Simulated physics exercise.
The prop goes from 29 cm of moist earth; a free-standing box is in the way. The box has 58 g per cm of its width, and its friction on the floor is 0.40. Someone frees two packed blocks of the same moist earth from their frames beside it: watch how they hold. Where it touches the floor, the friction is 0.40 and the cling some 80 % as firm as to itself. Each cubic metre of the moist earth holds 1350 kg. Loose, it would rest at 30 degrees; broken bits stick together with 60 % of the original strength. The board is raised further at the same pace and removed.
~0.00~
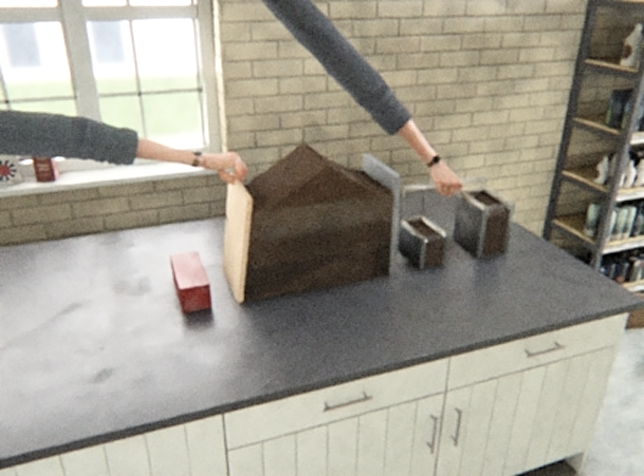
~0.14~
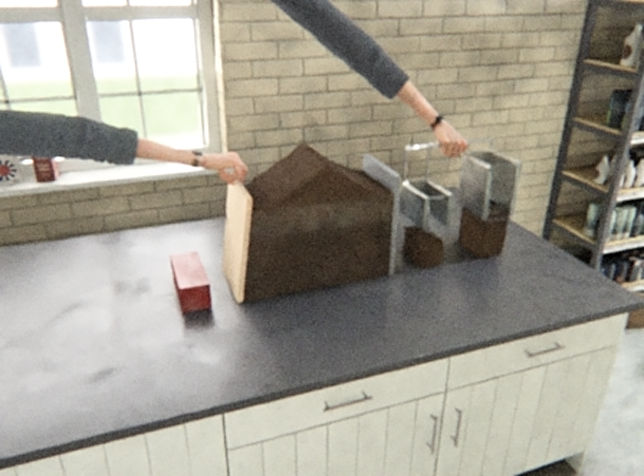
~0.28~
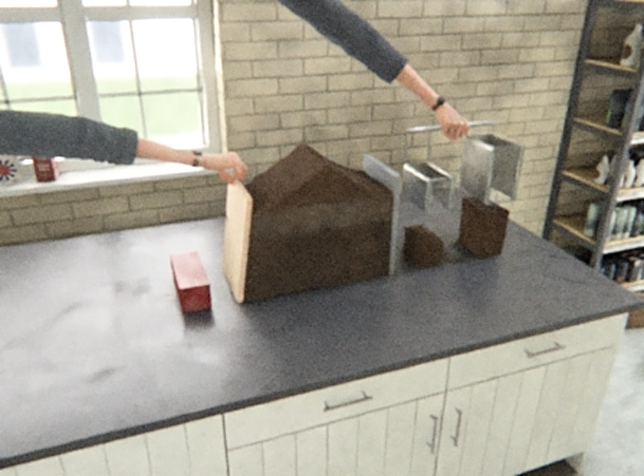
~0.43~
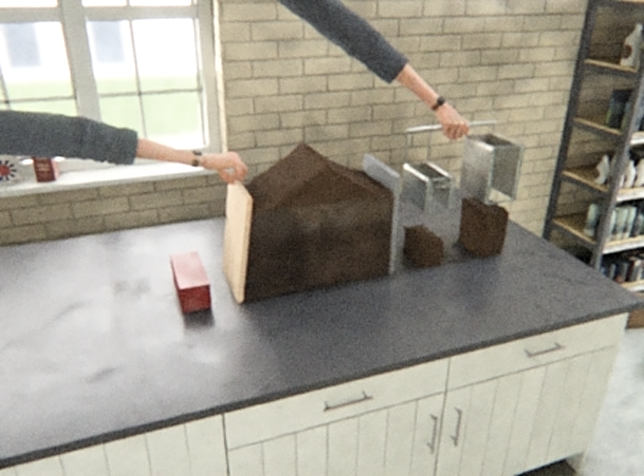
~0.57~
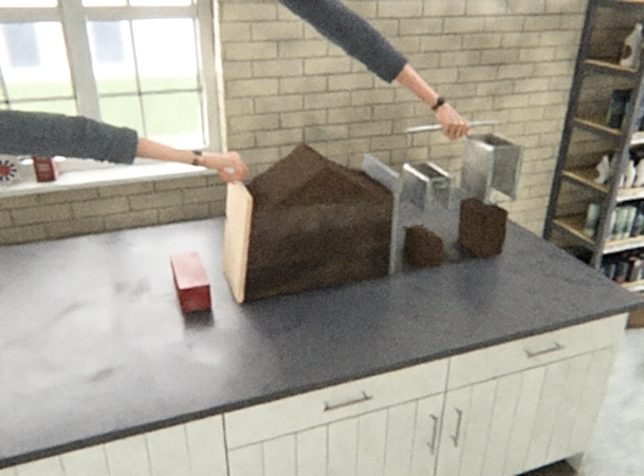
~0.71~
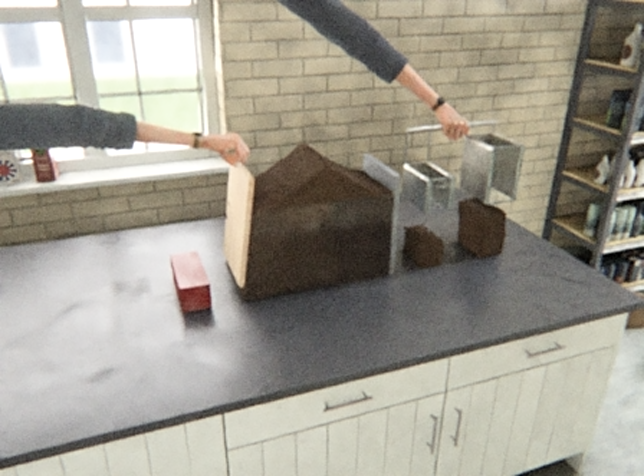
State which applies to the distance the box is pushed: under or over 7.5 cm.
That value is under.
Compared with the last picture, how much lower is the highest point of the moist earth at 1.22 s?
I'd say near 0.0 centimetres.
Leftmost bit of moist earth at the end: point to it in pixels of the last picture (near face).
Roughly at the pixel (203, 305).
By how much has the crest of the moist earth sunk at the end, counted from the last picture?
Around 7.0 centimetres, give or take.
After 0.94 s, the box has not moved.
After 1.22 s, the box has not moved.
After 1.49 s, the box has not moved.
After 1.76 s, the box has been pushed 1.1 cm.
After 2.05 s, at the end, the box has been pushed 3.2 cm.
